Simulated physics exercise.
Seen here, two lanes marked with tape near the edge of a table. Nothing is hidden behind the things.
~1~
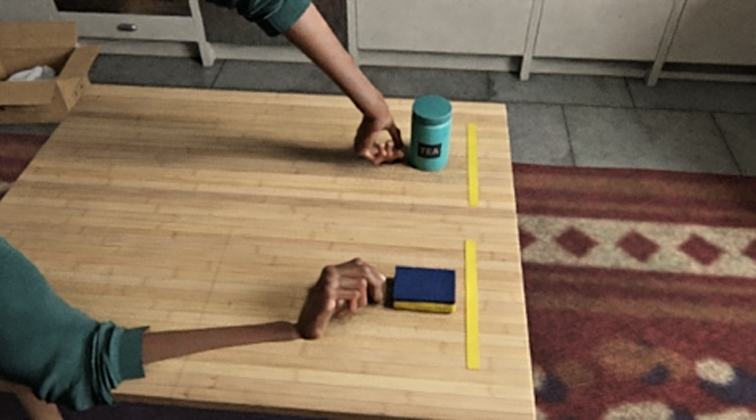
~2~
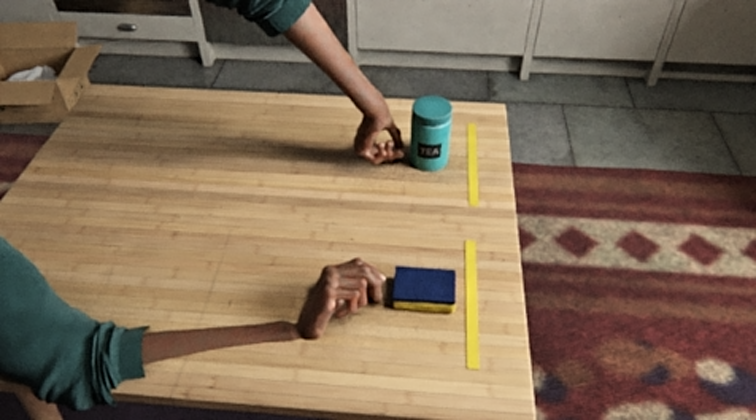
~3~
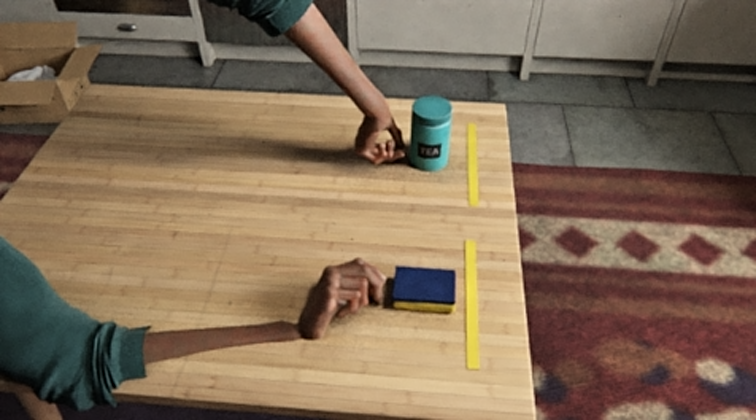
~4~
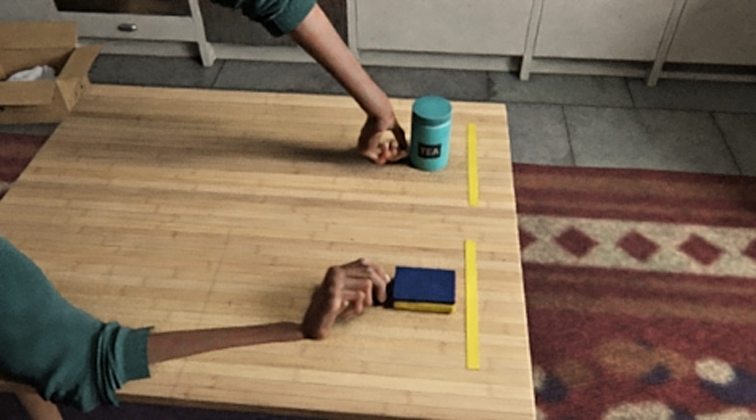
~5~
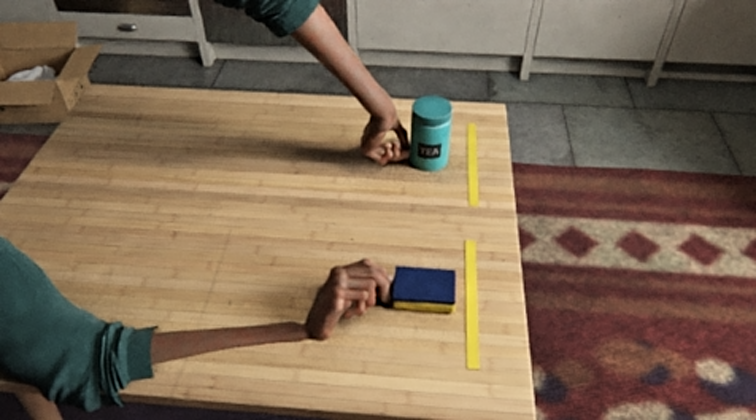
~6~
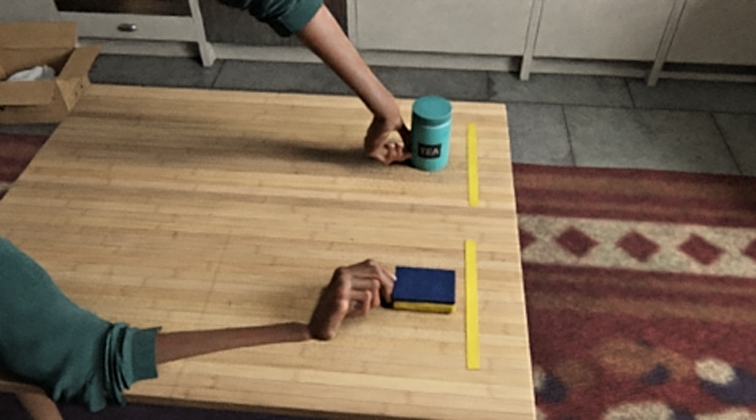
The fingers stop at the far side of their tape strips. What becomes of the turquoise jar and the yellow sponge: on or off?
In the end the turquoise jar is still on the table, the yellow sponge is still on the table.
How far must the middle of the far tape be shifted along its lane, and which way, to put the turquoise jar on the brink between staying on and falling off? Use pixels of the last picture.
Some 16 pixels, right.
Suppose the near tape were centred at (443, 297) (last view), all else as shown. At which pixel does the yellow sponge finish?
Near (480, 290).
Then, 1.10 s after the last picture, turquoise jar moved about its own width near (465, 136); yellow sponge moved about its own width near (466, 292).
At rest, the turquoise jar stays on the table, near (500, 138); the yellow sponge stays on the table, near (510, 295).
